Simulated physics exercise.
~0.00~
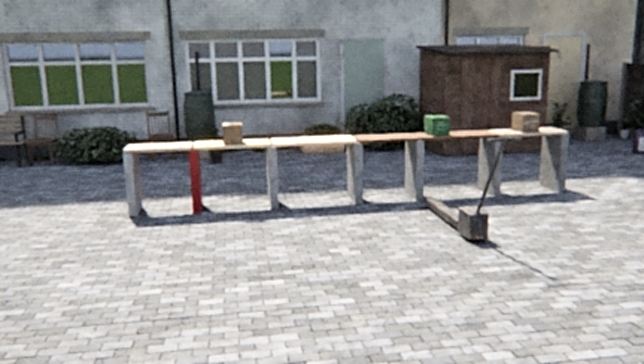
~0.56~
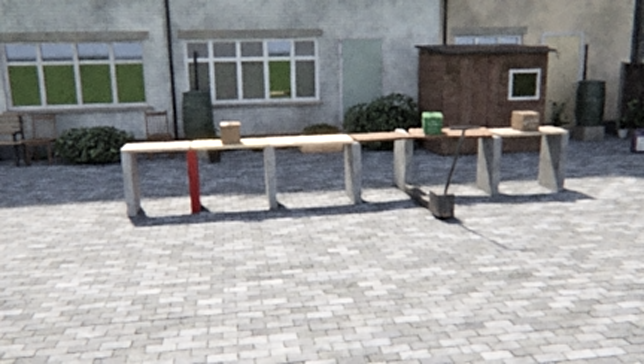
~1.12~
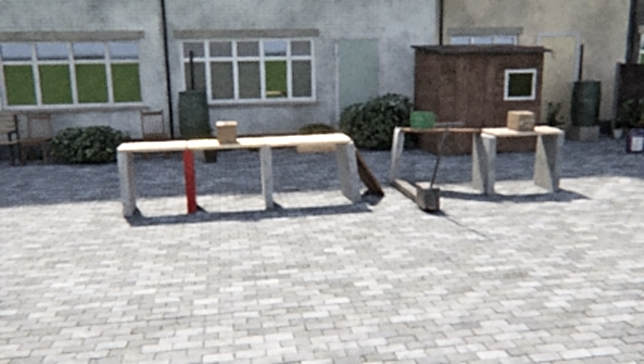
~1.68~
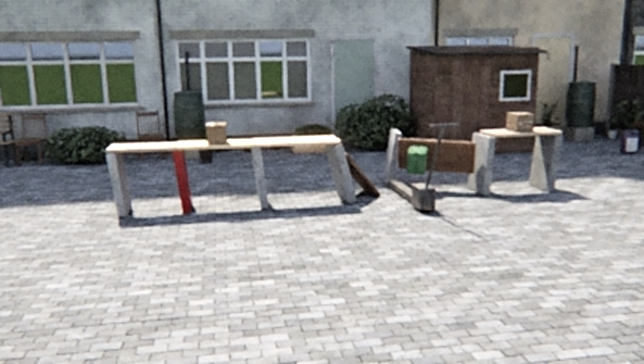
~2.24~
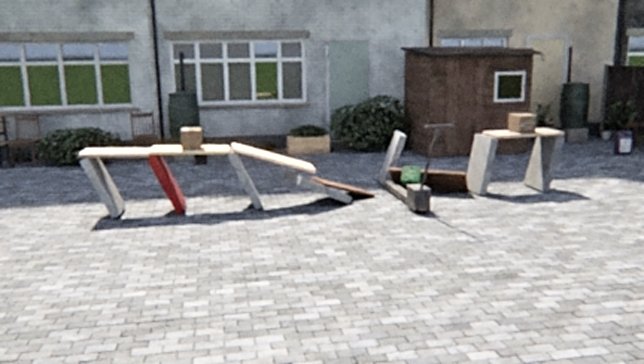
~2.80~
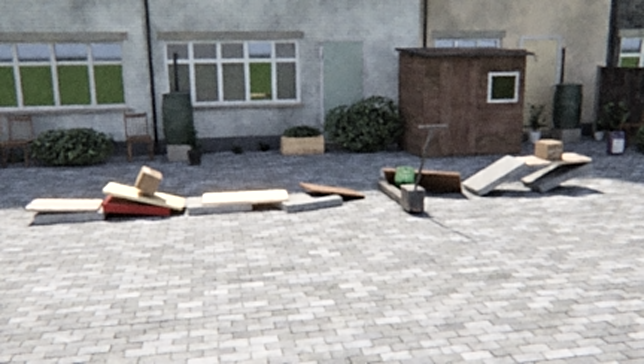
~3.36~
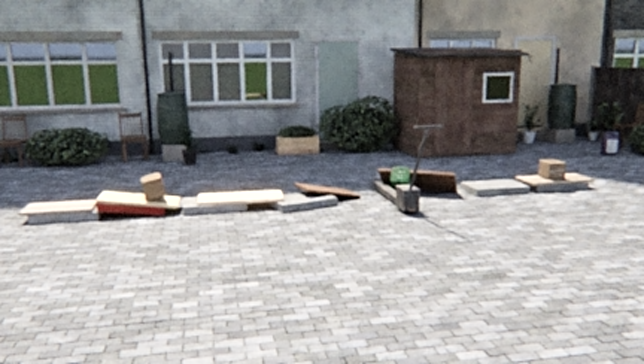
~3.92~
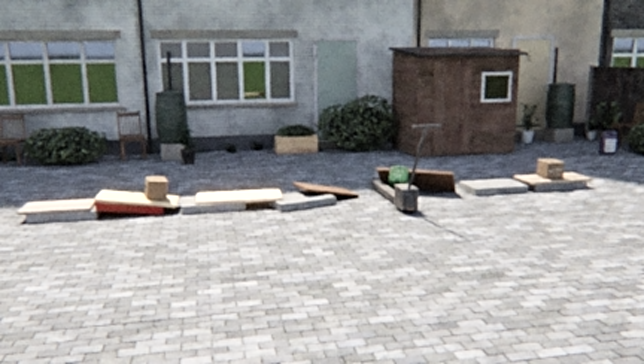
A long row of boards propped on pale uprights, one of them red at the left, crosses a paved yard before a house and brown shed, viewed from the front and slightly above. Three cartons sit on top, a green one between two tan ones. A low jack slides back and left at the right-hand part, and a board there drops, opening a gap. The green carton tips and falls beside the jack. The left section then leans leftward and collapses, and the right end topples too. Everything finally lies flat, the green carton overturned.
